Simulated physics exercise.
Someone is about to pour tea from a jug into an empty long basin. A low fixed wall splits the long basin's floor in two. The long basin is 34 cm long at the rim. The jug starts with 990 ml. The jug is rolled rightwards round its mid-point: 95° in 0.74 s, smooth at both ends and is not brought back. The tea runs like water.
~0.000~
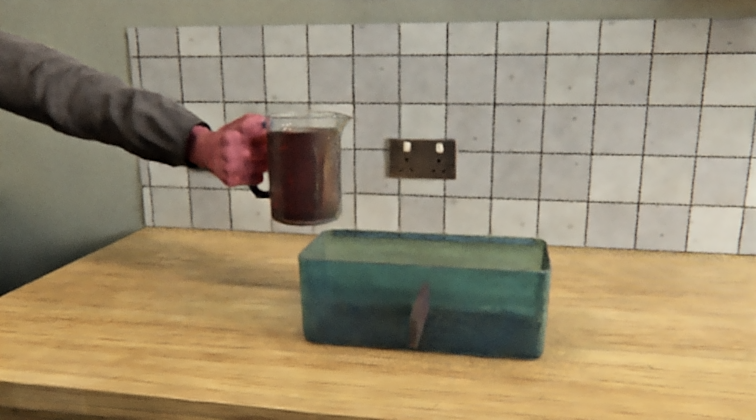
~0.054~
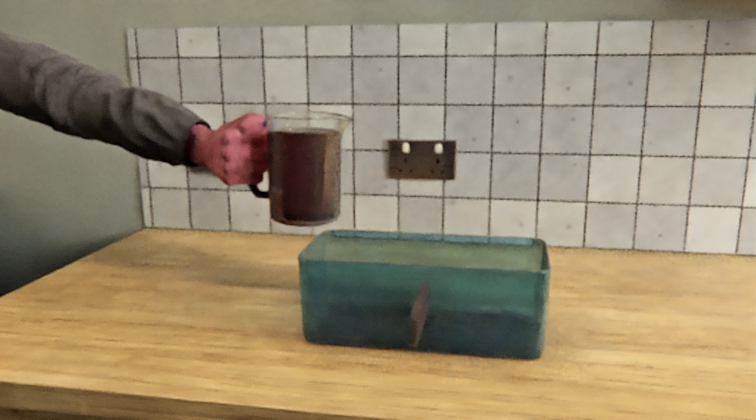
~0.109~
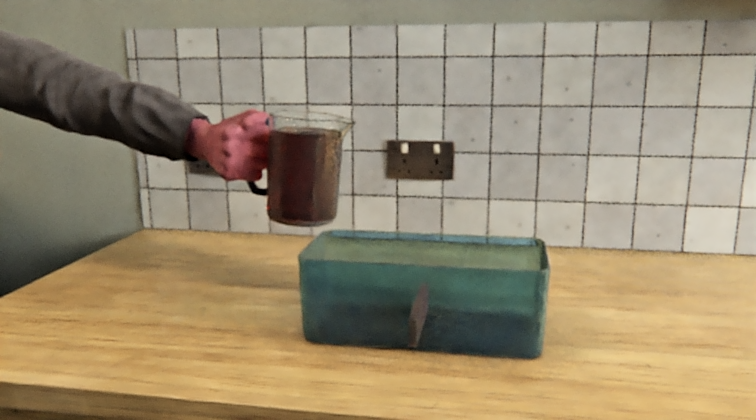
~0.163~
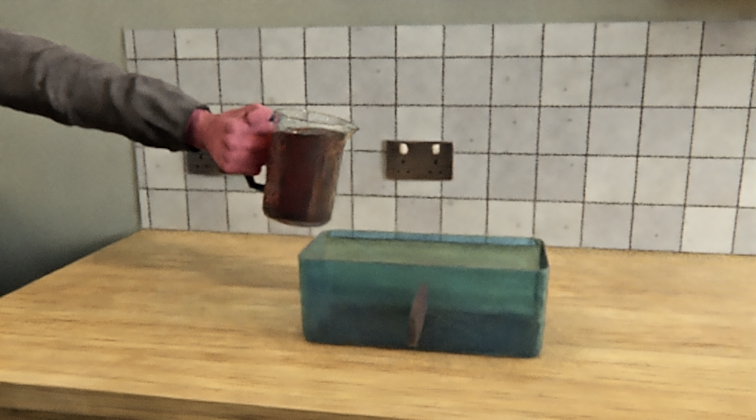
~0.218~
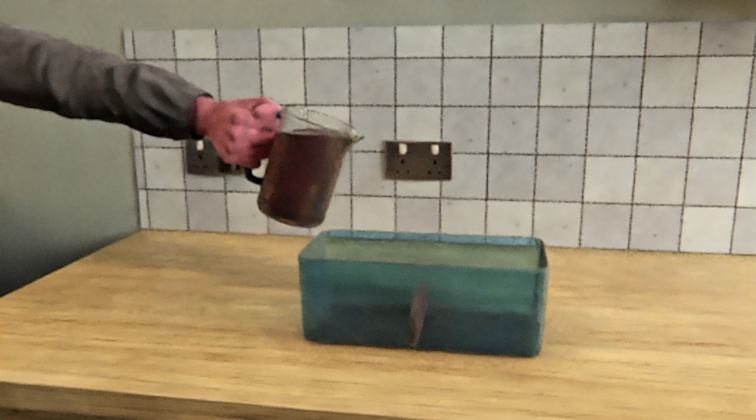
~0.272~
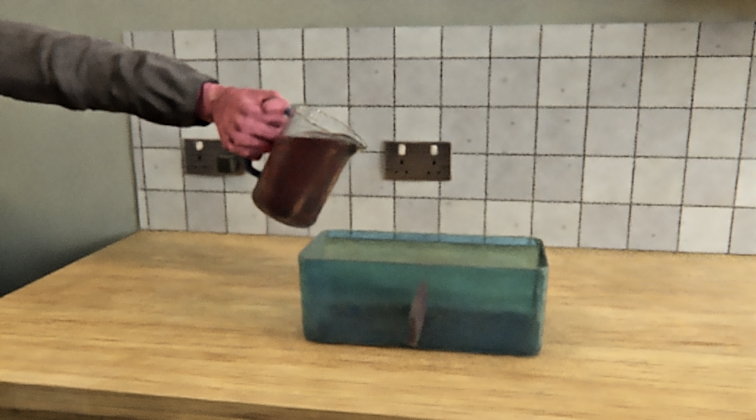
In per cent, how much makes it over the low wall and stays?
Roughly 30 per cent is past the wall.
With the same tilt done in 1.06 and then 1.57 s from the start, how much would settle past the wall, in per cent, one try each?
In turn about 35 and 35 per cent.
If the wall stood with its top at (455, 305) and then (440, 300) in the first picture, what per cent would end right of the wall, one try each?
First 5, then 5 per cent.
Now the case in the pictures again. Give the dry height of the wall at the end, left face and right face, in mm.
Some 14 mm on the left and 32 mm on the right.
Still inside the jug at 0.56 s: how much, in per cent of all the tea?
Some 76 per cent.
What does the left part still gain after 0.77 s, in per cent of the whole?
About 36 per cent.
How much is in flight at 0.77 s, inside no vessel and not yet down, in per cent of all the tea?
Near 14 in a hundred.
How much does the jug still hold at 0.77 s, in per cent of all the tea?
About 38 per cent.
By 0.56 s the tilt is 82° and 76 per cent is still to pour, 5 is left of the wall and 4 right of it.
By 0.77 s the tilt is 95° and 38 per cent is still to pour, 32 is left of the wall and 15 right of it.
By 1.00 s the tilt is 95° and 15 per cent is still to pour, 51 is left of the wall and 28 right of it.
By 1.24 s the tilt is 95° and 6 per cent is still to pour, 63 is left of the wall and 29 right of it.
At rest 69 per cent lies left of the wall, 30 right of it and 1 outside.
